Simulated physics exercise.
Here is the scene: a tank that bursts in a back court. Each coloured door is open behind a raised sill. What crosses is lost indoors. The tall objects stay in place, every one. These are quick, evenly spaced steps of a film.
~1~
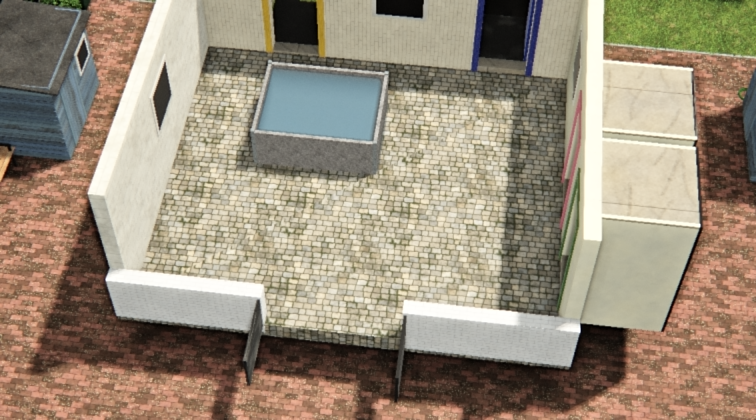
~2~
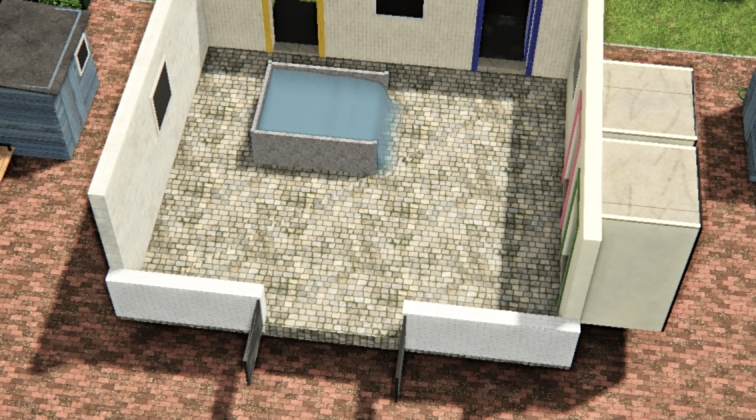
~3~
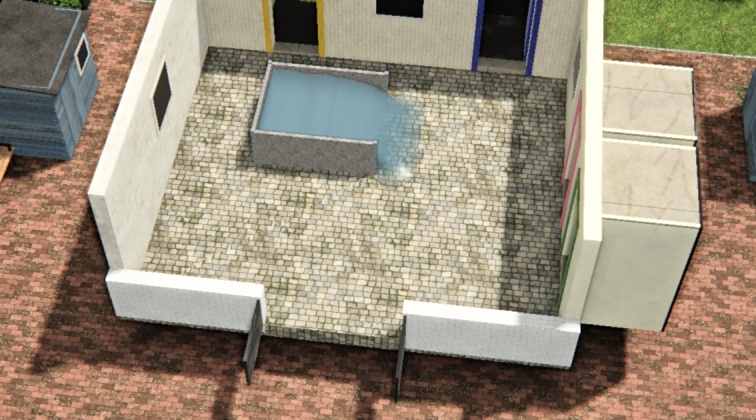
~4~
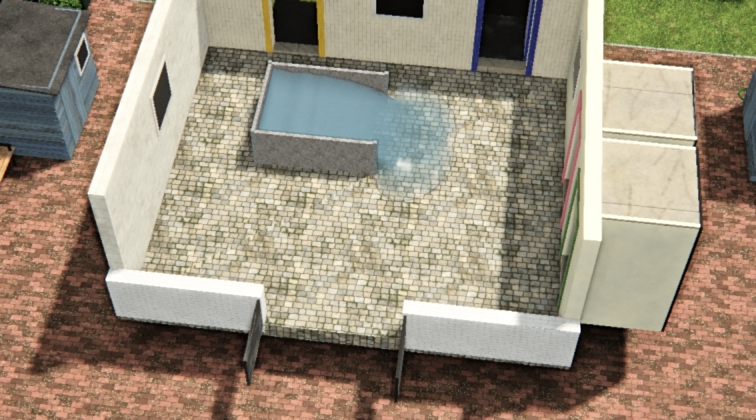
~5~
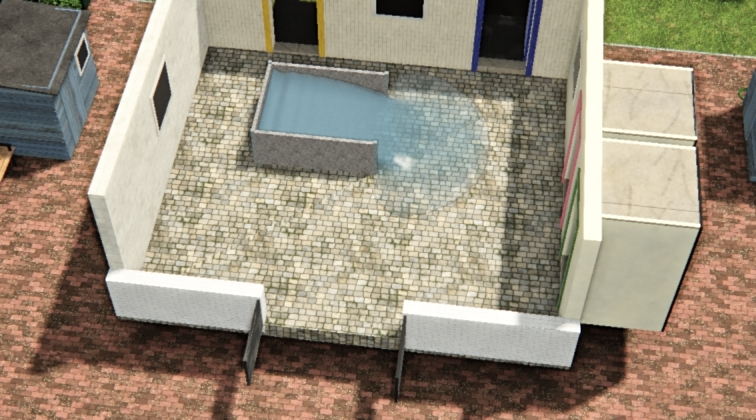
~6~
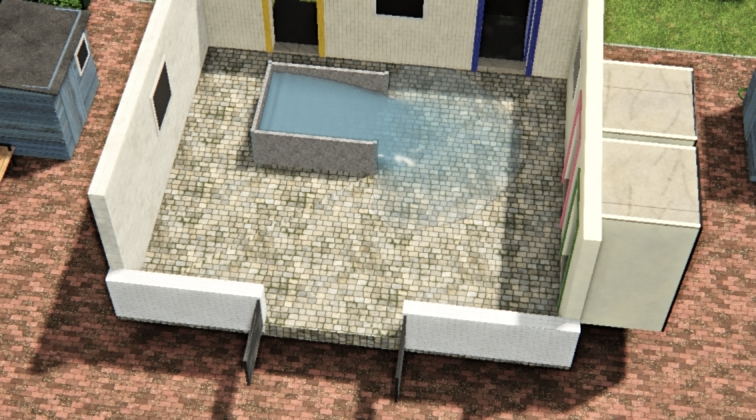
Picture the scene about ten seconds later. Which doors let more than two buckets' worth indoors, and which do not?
At the end, the green door is going to let through no more than allowed; the yellow door is going to let through no more than allowed; the pink door is going to let through more than allowed; the blue door is going to let through more than allowed.
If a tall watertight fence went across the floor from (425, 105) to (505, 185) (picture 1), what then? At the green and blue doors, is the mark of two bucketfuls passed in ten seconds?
Result - green door: Clears the threshold; blue door: Misses the threshold.
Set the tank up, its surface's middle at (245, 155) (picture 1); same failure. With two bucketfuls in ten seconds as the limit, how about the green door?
Result for green: It tops the limit.
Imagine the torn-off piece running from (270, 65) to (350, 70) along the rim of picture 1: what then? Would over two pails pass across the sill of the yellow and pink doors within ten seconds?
The yellow door tops the limit and the pink door remains within the limit.
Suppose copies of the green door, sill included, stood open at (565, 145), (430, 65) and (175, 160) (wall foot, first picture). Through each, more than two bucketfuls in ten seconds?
Crosses the line; stays below the line; stays below the line.
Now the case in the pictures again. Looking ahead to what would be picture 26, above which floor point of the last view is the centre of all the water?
I'd place it roughly at (464, 168).
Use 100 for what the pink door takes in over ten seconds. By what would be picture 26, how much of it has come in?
About 90 per cent.
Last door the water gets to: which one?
Looks like the yellow door.
A moment on, water covers 35 % of the floor; the green door not reached, the yellow door not reached, the pink door under two buckets in, the blue door wet at the sill, nothing in.
Next, water covers 40 % of the floor; the green door wet at the sill, nothing in, the yellow door not reached, the pink door over two buckets in, the blue door wet at the sill, nothing in.
Then, water covers 45 % of the floor; the green door wet at the sill, nothing in, the yellow door not reached, the pink door far over two buckets in, the blue door over two buckets in.
Later, water covers 80 % of the floor; the green door under two buckets in, the yellow door wet at the sill, nothing in, the pink door far over two buckets in, the blue door over two buckets in.
In the end, water covers 95 % of the floor; the green door under two buckets in, the yellow door wet at the sill, nothing in, the pink door far over two buckets in, the blue door over two buckets in.
